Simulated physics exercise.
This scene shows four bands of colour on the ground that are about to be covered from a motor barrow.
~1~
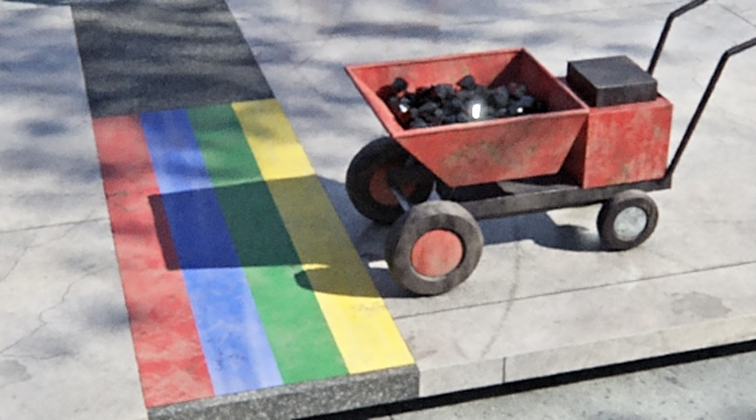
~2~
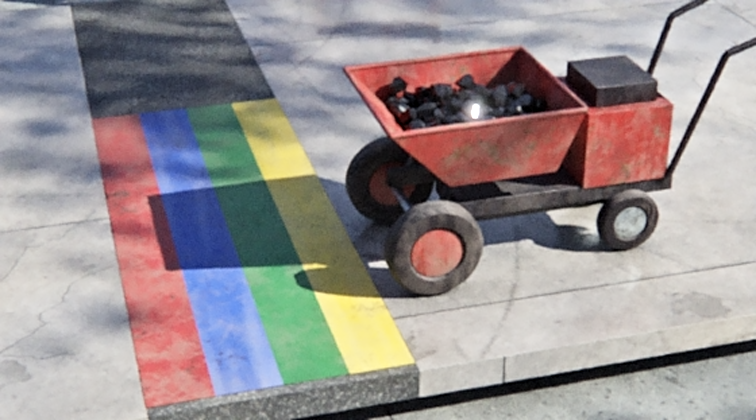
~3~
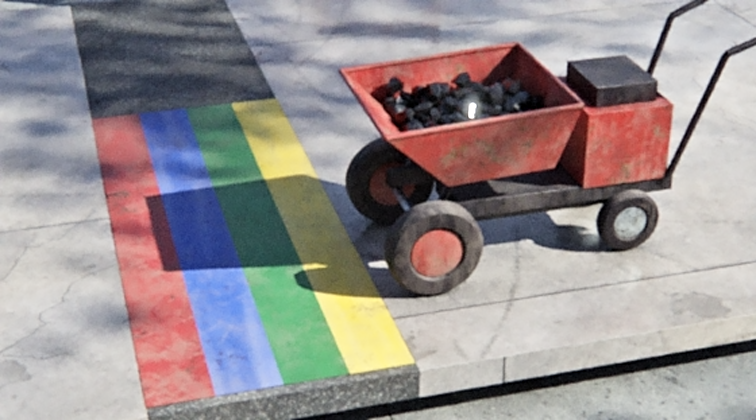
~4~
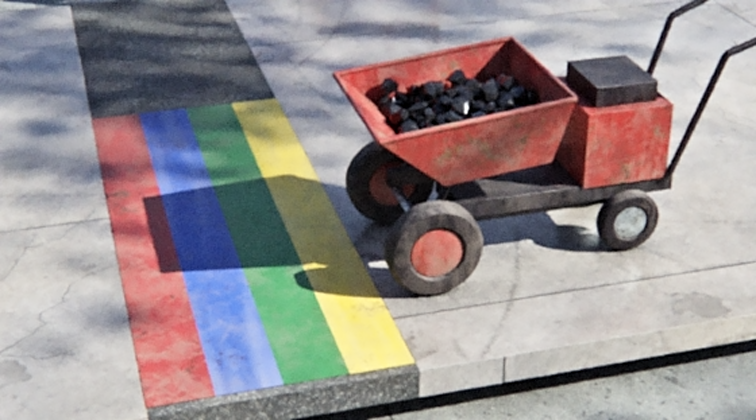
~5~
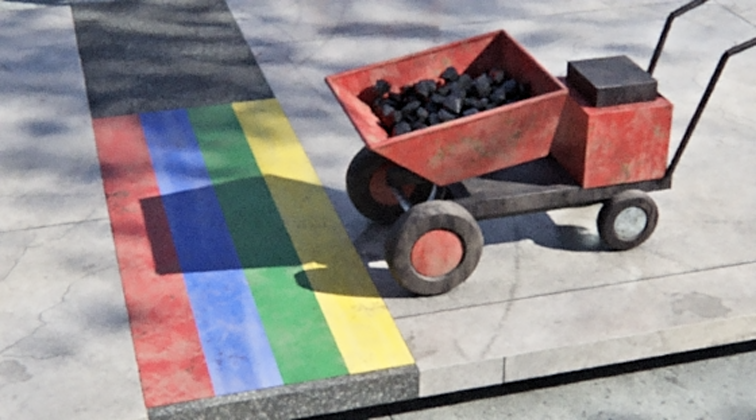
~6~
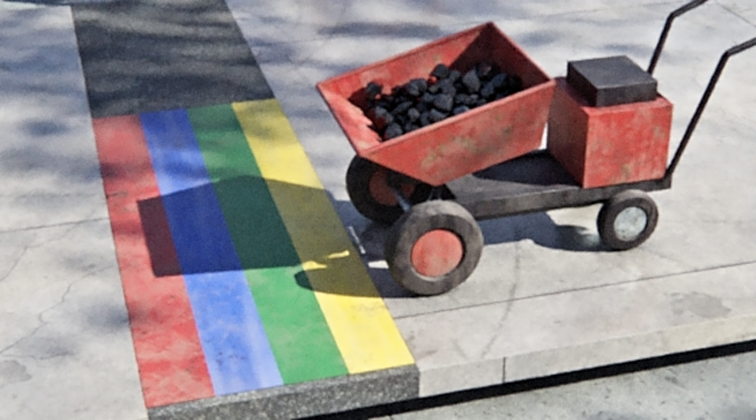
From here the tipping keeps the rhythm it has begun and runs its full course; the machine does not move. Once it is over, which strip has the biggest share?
Biggest share: The blue strip.
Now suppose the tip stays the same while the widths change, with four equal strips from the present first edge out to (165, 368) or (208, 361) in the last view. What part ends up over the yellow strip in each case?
Shares in turn: 0 %; 0 %.
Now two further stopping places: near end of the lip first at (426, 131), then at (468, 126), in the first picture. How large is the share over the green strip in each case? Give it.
I'd expect close to 40 per cent and then close to 30 per cent.
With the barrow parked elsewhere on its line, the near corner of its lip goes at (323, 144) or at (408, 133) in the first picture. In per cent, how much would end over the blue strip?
About 20 per cent, then about 30 per cent.
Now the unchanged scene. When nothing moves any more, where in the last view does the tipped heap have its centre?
Around (216, 276).
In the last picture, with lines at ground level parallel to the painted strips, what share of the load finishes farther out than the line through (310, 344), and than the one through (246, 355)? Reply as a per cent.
I'd say about 80 and about 50 in a hundred.
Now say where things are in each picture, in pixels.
In the first picture, lip of the skip near (392, 135), level; top of the load near (477, 101), lumps of coal; yellow strip near (365, 331); green strip near (302, 341); blue strip near (238, 351); red strip near (172, 362).
In the second picture, lip of the skip near (391, 136), level; top of the load near (476, 100).
In the third picture, lip of the skip near (386, 138), tipped barely; top of the load near (473, 99).
In the fourth picture, lip of the skip near (379, 142), tipped a little; top of the load near (478, 96).
In the fifth picture, lip of the skip near (370, 147), tipped a little; top of the load near (482, 86).
In the sixth picture, lip of the skip near (360, 154), tipped a little; top of the load near (483, 88); yellow strip near (365, 331); green strip near (302, 341); blue strip near (238, 351); red strip near (172, 362).
Shortly afterwards, skip tipped steeply; the whole lot in the skip.
Next, skip tipped right over; the bulk in the skip; near a quarter over the green strip; a little over the blue strip.
Some moments later, skip tipped right over; a little in the skip; near a quarter over the green strip; near a third over the blue strip; near a quarter over the red strip; a little off the paint.
In the end, skip tipped right over; a little in the skip; none at all over the yellow strip; near a quarter over the green strip; near a third over the blue strip; near a quarter over the red strip; a little off the paint.
